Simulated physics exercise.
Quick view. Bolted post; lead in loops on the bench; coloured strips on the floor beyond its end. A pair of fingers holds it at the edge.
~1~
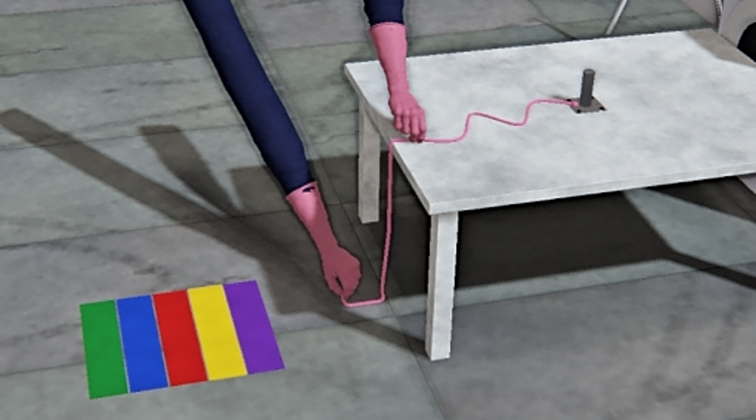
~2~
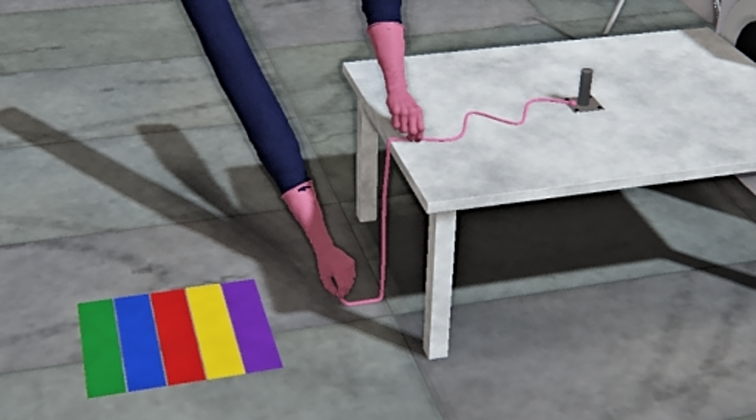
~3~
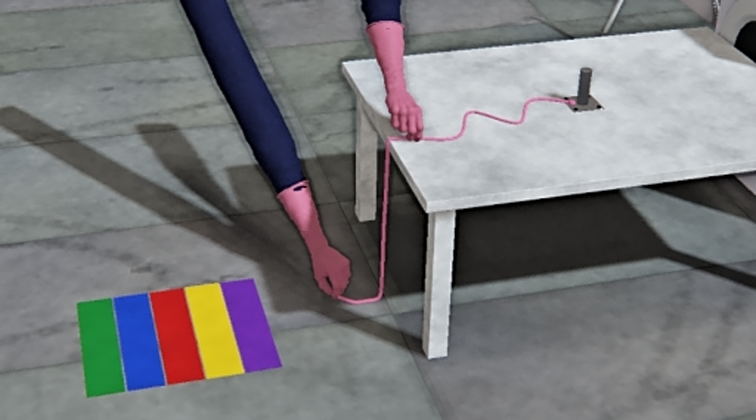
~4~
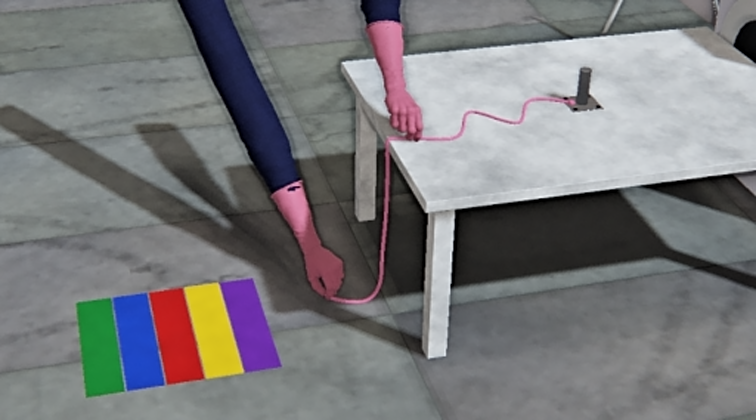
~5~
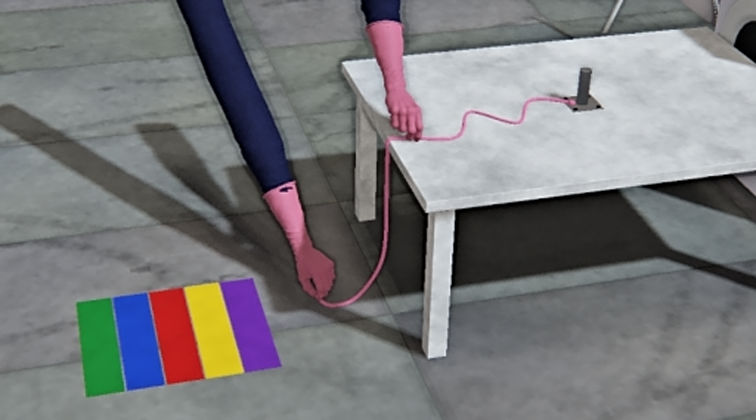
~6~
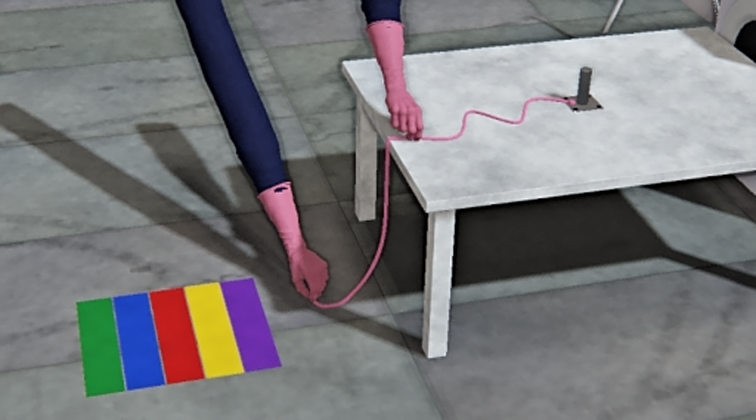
Two pink-gloved hands in dark blue sleeves hold a thin pink cord at a pale table on a grey slab floor, seen from above at an angle. The cord waves across the tabletop from a dark upright peg and hangs over the edge, with green, blue, red, yellow and purple strips at lower left. The lower hand draws its end slightly left, curving the hanging part, while the upper hand and camera stay still.
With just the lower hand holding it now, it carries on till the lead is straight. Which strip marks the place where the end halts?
The blue strip does.
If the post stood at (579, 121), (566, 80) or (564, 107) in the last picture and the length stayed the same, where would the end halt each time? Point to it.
Approximate places, in that order: (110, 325), (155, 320), (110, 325).
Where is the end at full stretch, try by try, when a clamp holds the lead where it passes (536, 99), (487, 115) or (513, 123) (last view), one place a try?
First (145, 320), next (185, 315), last (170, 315).
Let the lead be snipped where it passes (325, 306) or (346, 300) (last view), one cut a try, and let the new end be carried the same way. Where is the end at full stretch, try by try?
Roughly at (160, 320) the first time and at (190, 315) the second.
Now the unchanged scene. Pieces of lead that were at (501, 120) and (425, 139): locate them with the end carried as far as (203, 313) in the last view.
The first sits at about (470, 122) and the second at about (377, 170).
Soon after, end near (203, 313); over yellow.
After that, end near (160, 319); over red.
At the stop, end near (135, 322); over blue. It halts on the blue strip.
